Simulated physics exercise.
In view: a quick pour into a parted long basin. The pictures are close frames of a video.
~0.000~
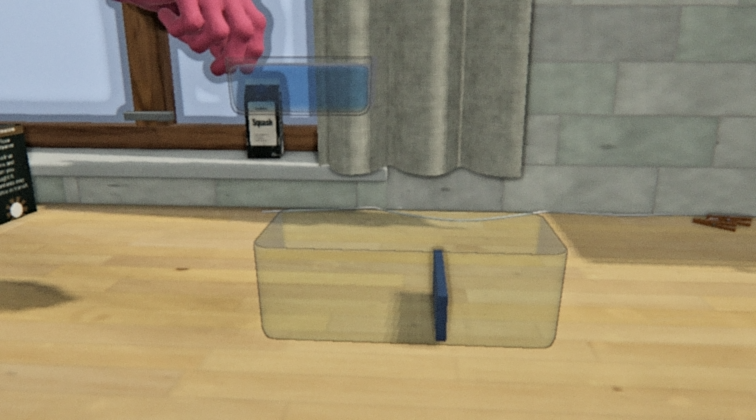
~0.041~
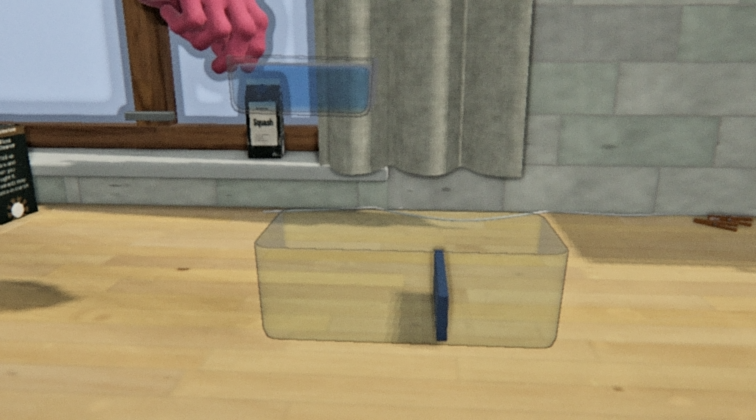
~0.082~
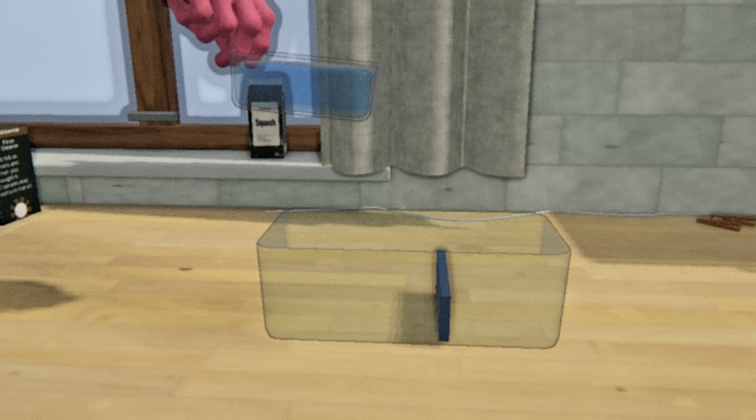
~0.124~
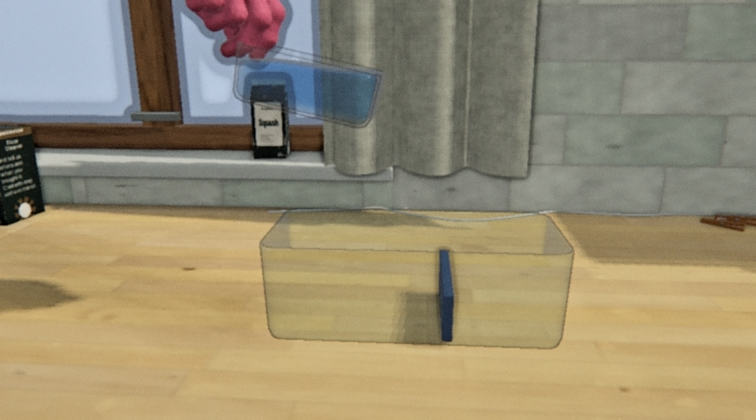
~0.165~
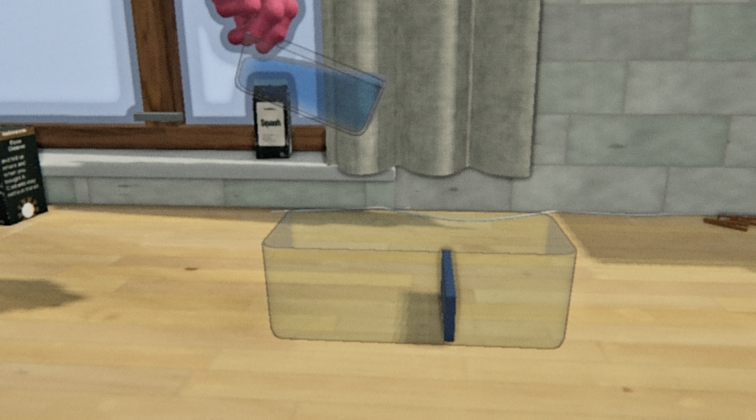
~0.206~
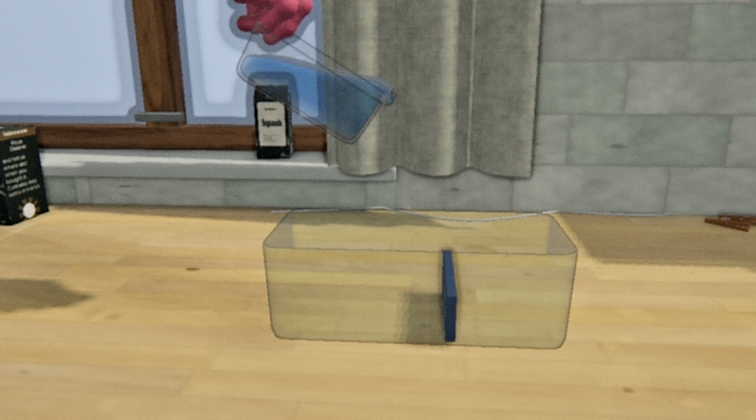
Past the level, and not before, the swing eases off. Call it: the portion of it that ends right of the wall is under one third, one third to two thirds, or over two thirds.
Under one third.
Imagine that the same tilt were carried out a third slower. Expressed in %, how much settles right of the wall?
I'd estimate about 40 percent ends up there.
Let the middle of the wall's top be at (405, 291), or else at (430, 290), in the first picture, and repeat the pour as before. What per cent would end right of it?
About 65 per cent, then about 45 per cent.
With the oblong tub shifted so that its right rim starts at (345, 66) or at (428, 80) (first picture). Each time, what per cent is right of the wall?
It works out to around 5 % and then around 70 %.
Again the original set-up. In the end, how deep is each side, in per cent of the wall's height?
Left: About 30; right: About 10.
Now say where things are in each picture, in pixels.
In the first picture, it leans 0°; its right rim is at (373, 60); the water meets the walls at (242, 65) and (372, 66); the long basin's rim runs from (268, 227) to (554, 234); the wall's top is at (440, 272).
In the second picture, it leans 1°; its right rim is at (375, 61); the water meets the walls at (244, 65) and (373, 67).
In the third picture, it leans 6°; its right rim is at (378, 67); the water meets the walls at (246, 63) and (376, 70).
In the fourth picture, it leans 13°; its right rim is at (382, 76); the water meets the walls at (250, 61) and (382, 73).
In the fifth picture, it leans 21°; its right rim is at (385, 87); the water meets the walls at (254, 59) and (383, 81); 3 per cent is over the edge.
In the sixth picture, it leans 32°; its right rim is at (384, 100); the water meets the walls at (256, 57) and (370, 82); 8 per cent is over the edge.
A moment on, the oblong tub is tipped on its side and 13 per cent is still to pour, 22 is left of the wall and 6 right of it.
Next, the oblong tub is tipped on its side and 3 per cent is still to pour, 68 is left of the wall and 19 right of it.
Then the oblong tub is tipped on its side and 1 per cent is still to pour, 67 is left of the wall and 19 right of it.
Later the oblong tub is tipped on its side and 0 per cent is still to pour, 71 is left of the wall and 20 right of it.
At rest 72 per cent lies left of the wall, 20 right of it and 8 outside.
